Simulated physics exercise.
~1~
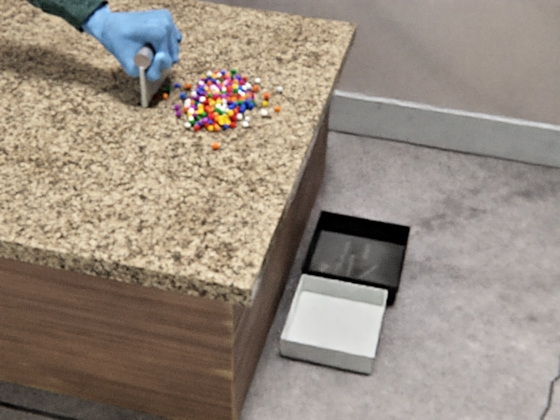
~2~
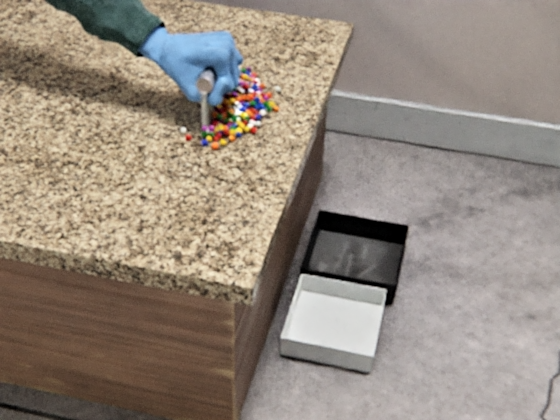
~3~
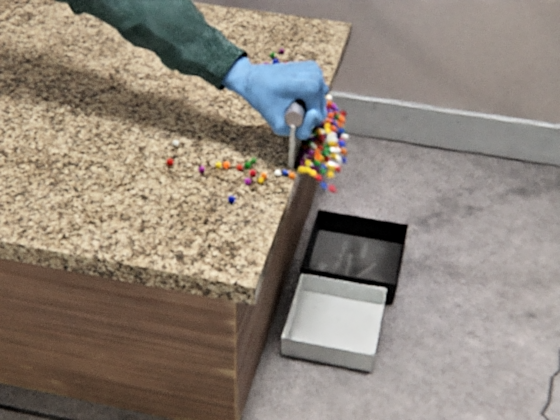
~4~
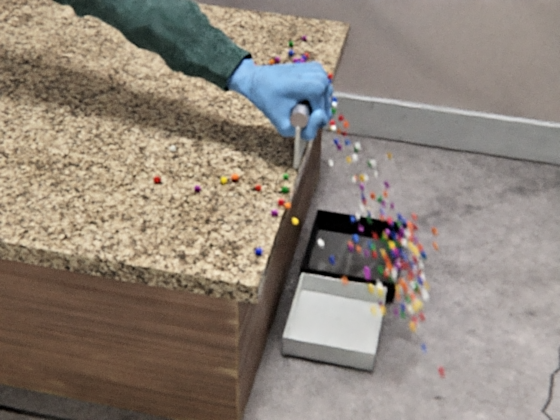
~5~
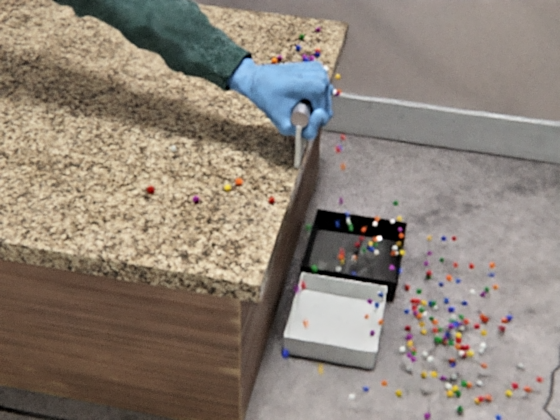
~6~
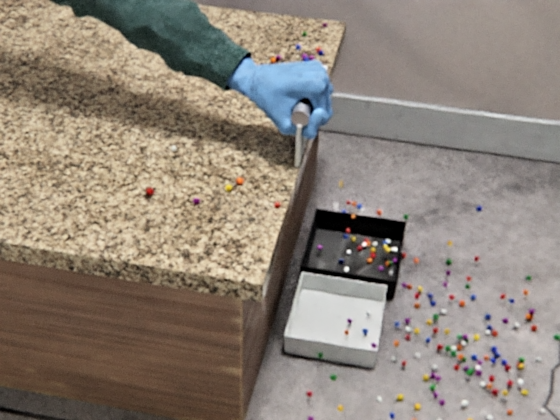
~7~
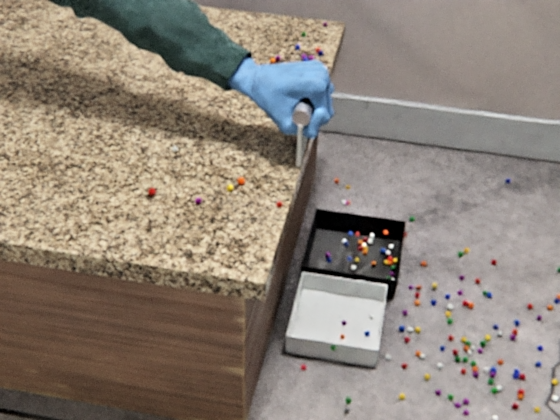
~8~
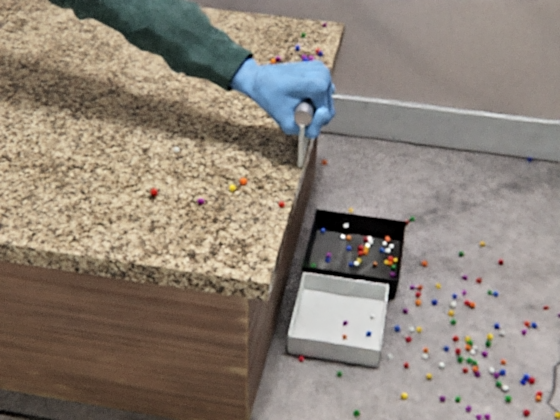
We see a blue-gloved hand push a pile of multicoloured beads rightward across a speckled countertop with a scraper, stopping at the edge as many spill over. Most scatter on the floor, some land in the black tin, a few in the white tin, and others remain on top.
